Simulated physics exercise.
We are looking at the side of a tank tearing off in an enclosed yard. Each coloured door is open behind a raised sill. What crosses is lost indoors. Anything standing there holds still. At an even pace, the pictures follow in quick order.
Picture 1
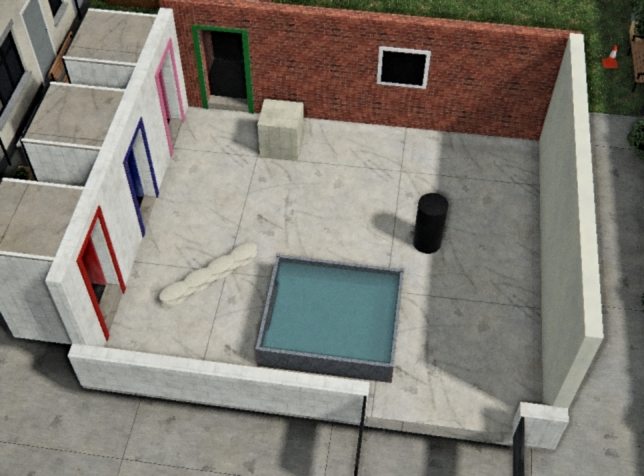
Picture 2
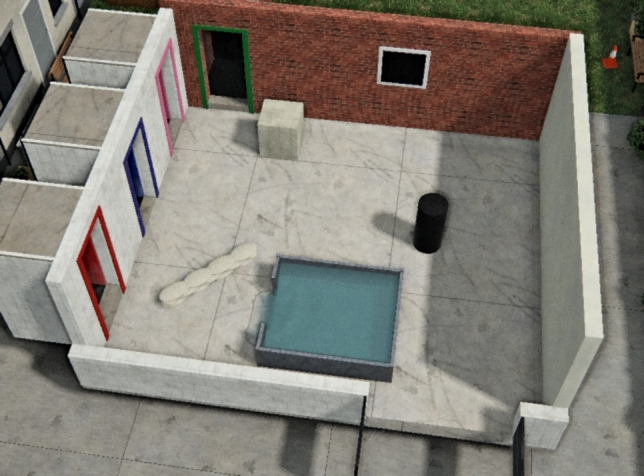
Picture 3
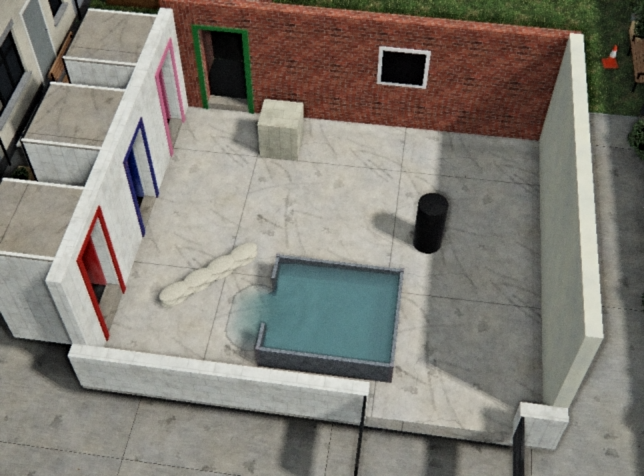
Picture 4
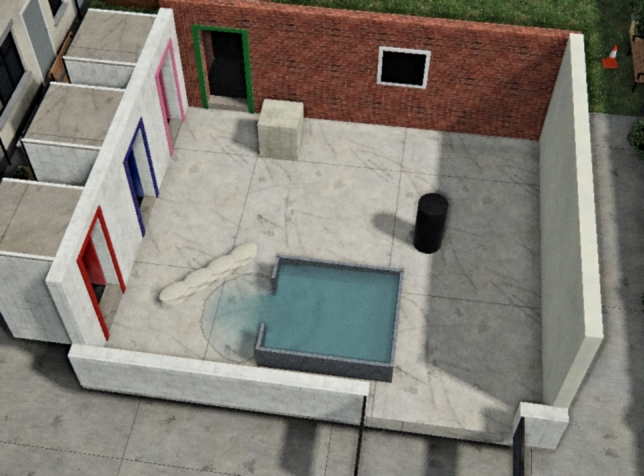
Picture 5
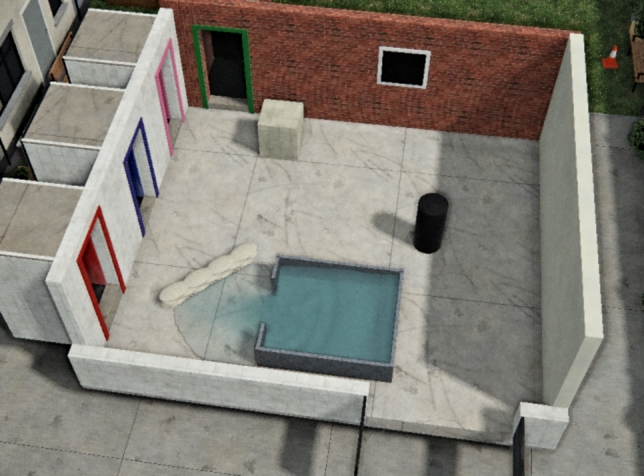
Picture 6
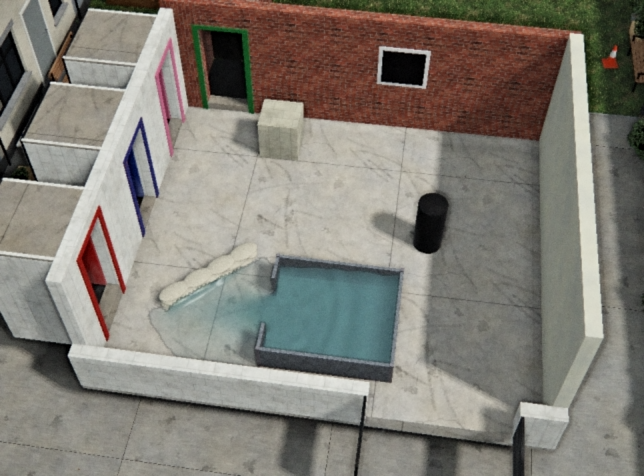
A tank of water opens on its left side and water spreads left across the yard.
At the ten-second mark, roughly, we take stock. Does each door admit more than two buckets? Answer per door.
The green door: It does not; the red door: It does not; the blue door: It does not; the pink door: It does not.
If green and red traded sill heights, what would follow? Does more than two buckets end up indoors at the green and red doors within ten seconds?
Green falls short, red tops the mark.
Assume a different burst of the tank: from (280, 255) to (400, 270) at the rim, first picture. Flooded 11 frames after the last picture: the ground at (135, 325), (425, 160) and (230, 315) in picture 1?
Unwetted, submerged, unwetted.
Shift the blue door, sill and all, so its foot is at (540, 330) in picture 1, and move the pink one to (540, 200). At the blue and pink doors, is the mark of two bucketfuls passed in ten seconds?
Note - blue door undershoots, pink door undershoots.
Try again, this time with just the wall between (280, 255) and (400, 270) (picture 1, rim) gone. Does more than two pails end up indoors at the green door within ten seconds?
Result - green door: Within bounds.
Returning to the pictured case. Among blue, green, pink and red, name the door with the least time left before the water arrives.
Go with the door marked red.
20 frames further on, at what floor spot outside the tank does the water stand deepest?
Deepest point: Roughly (98, 368).
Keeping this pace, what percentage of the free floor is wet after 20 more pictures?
About 25 per cent.
A moment on, water covers 10 % of the floor; the green door not reached, the red door wet at the sill, nothing in, the blue door not reached, the pink door not reached.
Next, water covers 15 % of the floor; the green door not reached, the red door wet at the sill, nothing in, the blue door not reached, the pink door not reached.
Then, water covers 25 % of the floor; the green door not reached, the red door wet at the sill, nothing in, the blue door wet at the sill, nothing in, the pink door not reached.
Later, water covers 50 % of the floor; the green door wet at the sill, nothing in, the red door wet at the sill, nothing in, the blue door wet at the sill, nothing in, the pink door wet at the sill, nothing in.
In the end, water covers 70 % of the floor; the green door wet at the sill, nothing in, the red door wet at the sill, nothing in, the blue door wet at the sill, nothing in, the pink door wet at the sill, nothing in.
